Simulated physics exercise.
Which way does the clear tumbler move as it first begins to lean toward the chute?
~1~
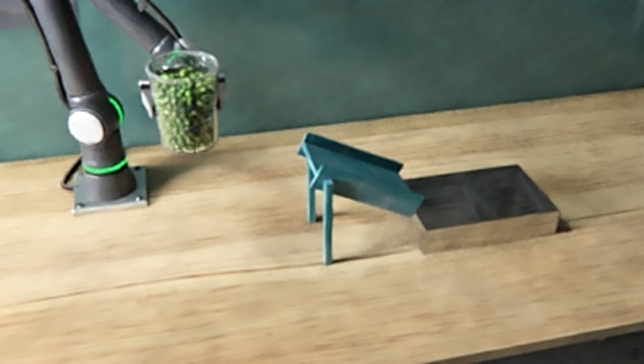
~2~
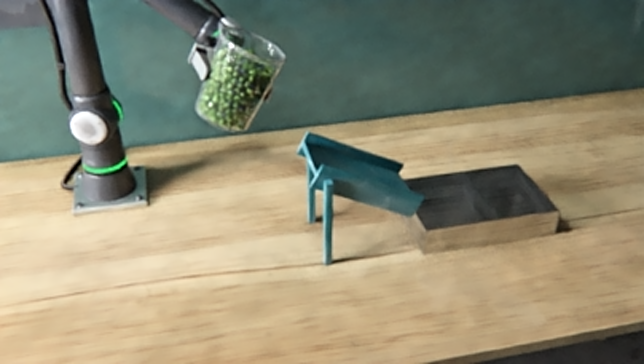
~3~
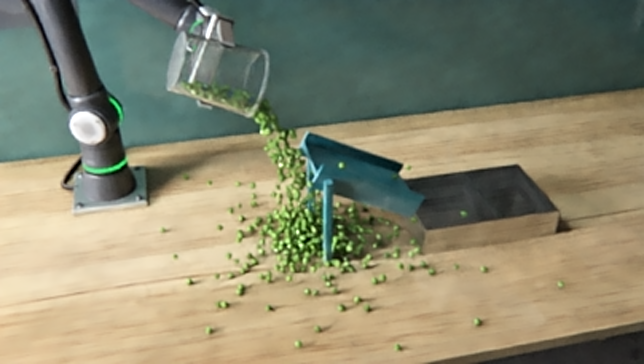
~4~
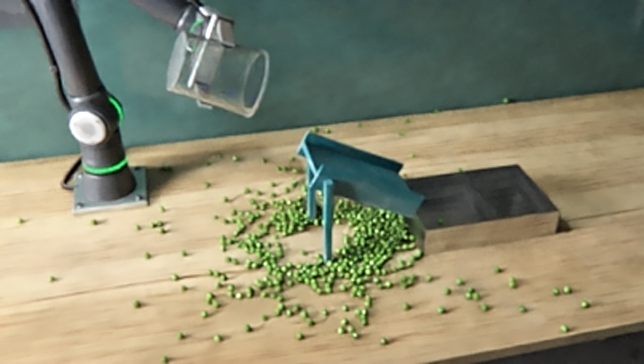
The tumbler moves up, shifting to the right as it leans.
